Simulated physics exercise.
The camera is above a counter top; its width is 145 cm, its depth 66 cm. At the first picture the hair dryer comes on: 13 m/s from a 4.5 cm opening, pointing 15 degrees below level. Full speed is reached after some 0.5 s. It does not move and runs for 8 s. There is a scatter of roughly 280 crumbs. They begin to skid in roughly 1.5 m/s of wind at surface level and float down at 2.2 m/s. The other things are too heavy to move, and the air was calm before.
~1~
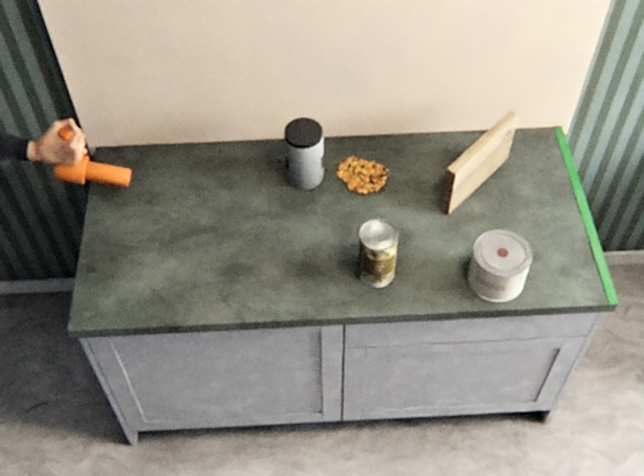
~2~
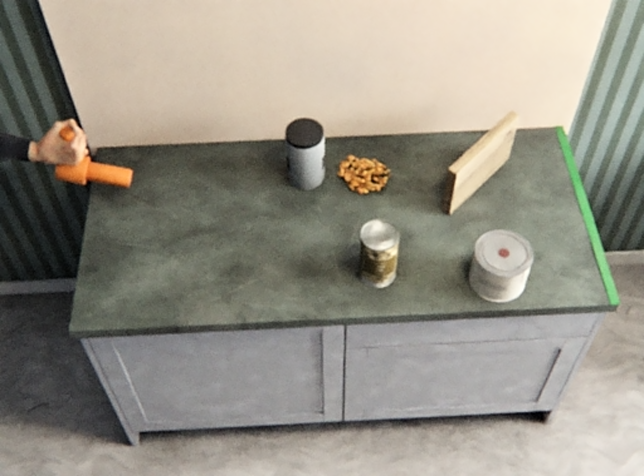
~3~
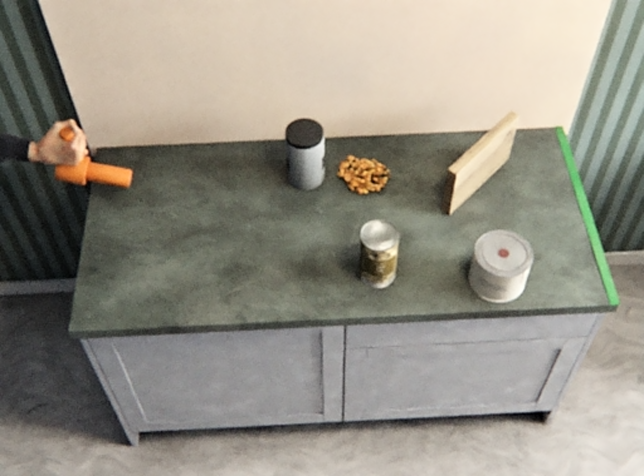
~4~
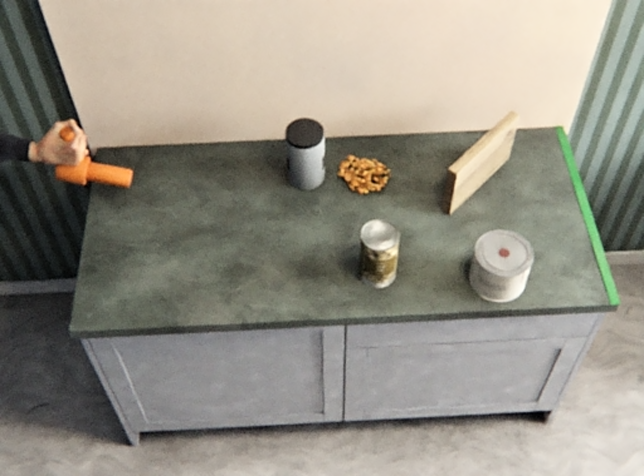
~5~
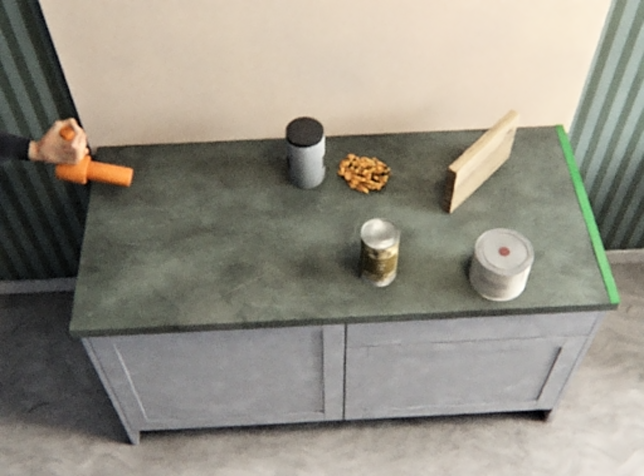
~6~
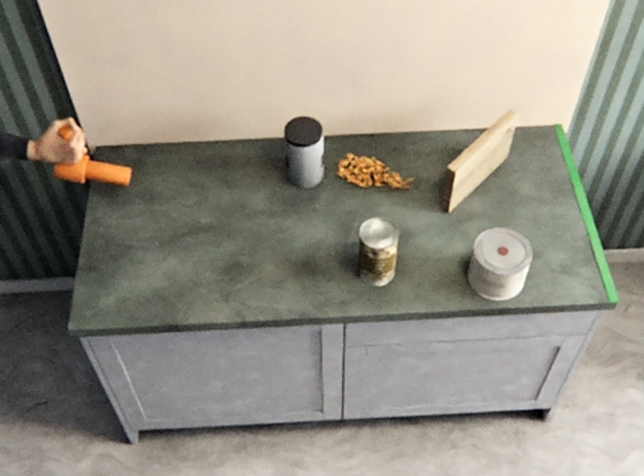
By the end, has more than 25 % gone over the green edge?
More than a quarter over the green edge: Yes.
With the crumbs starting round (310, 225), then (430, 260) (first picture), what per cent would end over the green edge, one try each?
In that order: 70 %, 30 %.
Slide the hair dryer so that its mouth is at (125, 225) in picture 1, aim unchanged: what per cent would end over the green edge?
It would be near 40 %.
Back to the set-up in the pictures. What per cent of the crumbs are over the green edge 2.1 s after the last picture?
Near 40 %.
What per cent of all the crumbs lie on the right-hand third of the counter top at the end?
Some 10 per cent.
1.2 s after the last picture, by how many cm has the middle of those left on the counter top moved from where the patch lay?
Roughly 5 cm.
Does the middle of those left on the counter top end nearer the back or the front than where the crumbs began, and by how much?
Towards the back, some 5 cm.
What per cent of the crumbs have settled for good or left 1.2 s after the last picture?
About 10 %.
Then, 1.2 s after the last picture, 13 % are over the green edge; the middle of those still in play is near (379, 165); 12 % have settled or left.
Then, 2.1 s after the last picture, 36 % are over the green edge; the middle of those still in play is near (369, 163); 41 % have settled or left.
Then, 4.0 s after the last picture, 49 % are over the green edge; the middle of those still in play is near (366, 163); 58 % have settled or left.
Then, 7.6 s after the last picture, at the end, 56 % are over the green edge; the middle of those still in play is near (366, 163).
